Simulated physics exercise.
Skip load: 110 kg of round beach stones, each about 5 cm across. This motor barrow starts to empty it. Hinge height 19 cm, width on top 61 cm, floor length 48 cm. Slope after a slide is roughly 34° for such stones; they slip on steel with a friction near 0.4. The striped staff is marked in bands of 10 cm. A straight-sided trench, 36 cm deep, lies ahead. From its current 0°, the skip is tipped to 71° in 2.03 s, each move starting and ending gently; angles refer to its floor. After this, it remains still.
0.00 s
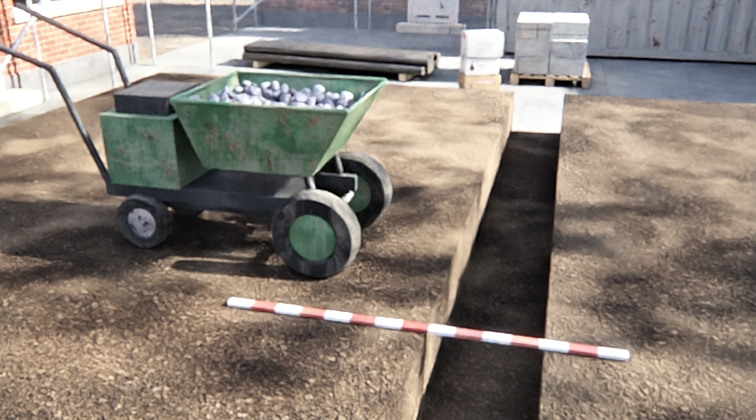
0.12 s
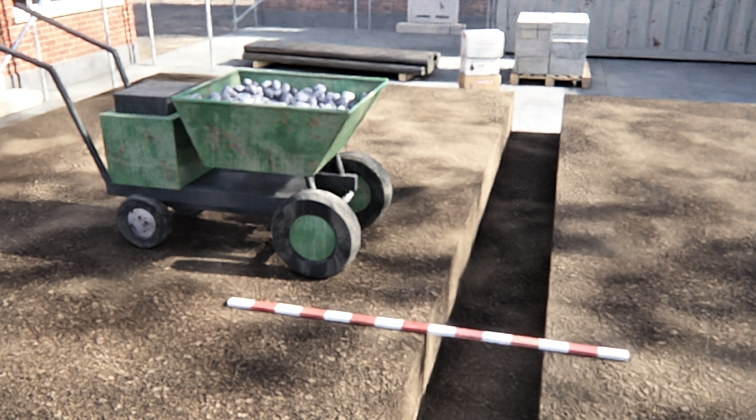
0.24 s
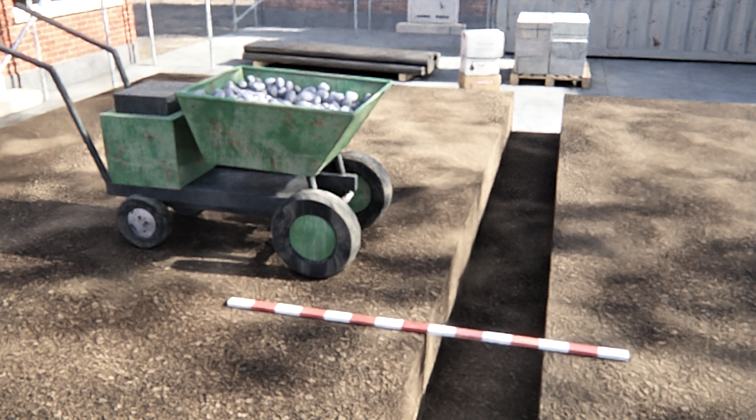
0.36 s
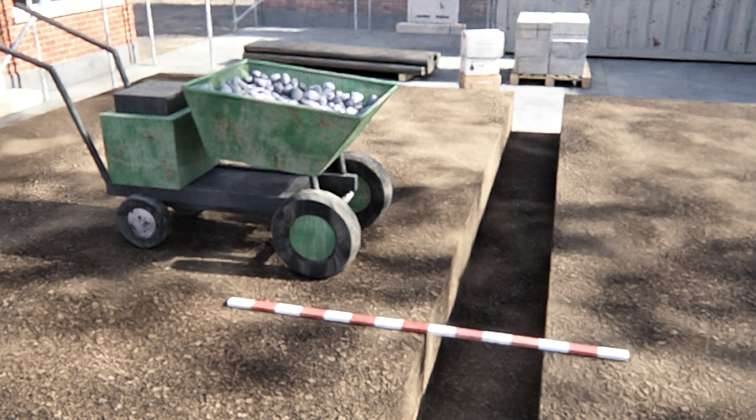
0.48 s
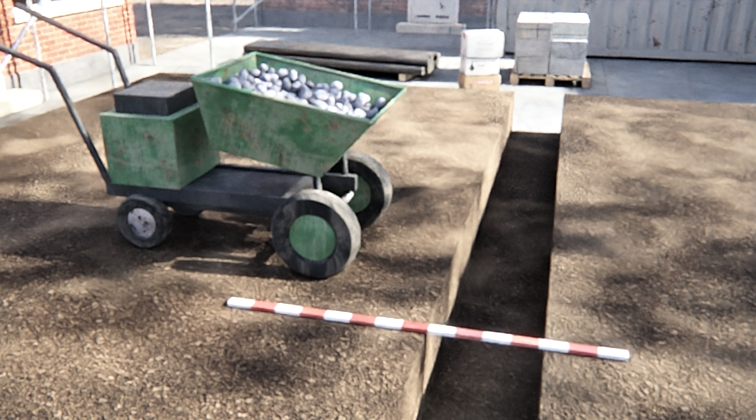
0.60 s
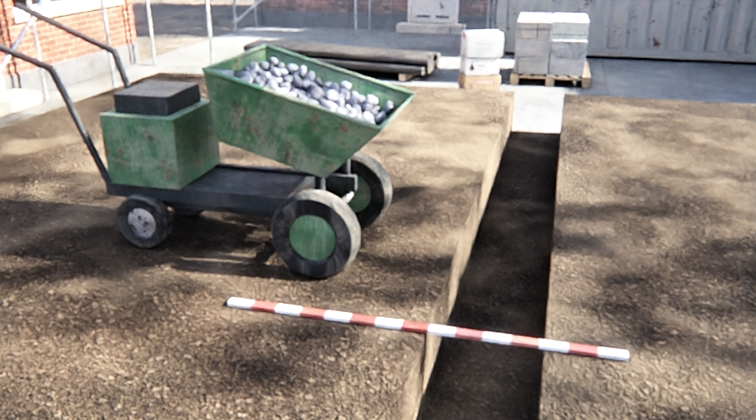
A green motor barrow's skip of rounded grey stones slowly tilting toward the right beside a straight trench and red-and-white pole.
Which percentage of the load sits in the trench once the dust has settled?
Near 100 per cent.
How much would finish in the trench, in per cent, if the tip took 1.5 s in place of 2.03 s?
Near 100 per cent.
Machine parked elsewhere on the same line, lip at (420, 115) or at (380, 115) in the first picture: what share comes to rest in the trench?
First place roughly 50%, second roughly 90%.
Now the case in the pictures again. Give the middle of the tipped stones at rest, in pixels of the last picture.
Around (501, 324).
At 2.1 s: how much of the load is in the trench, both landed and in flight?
At that moment: Approx. 55 %.
After 1.5 s the floor is at 60°; 98 % in the skip, 2 % in the trench; the foremost stones are at (488, 221).
After 2.1 s the floor is at 71°; 44 % in the skip, 56 % in the trench; the foremost stones are at (539, 335).
After 2.5 s the floor is at 71°; 24 % in the skip, 76 % in the trench; the foremost stones are at (538, 343).
After 4.4 s the floor is at 71°; 0 % in the skip, 100 % in the trench; the foremost stones are at (540, 315).
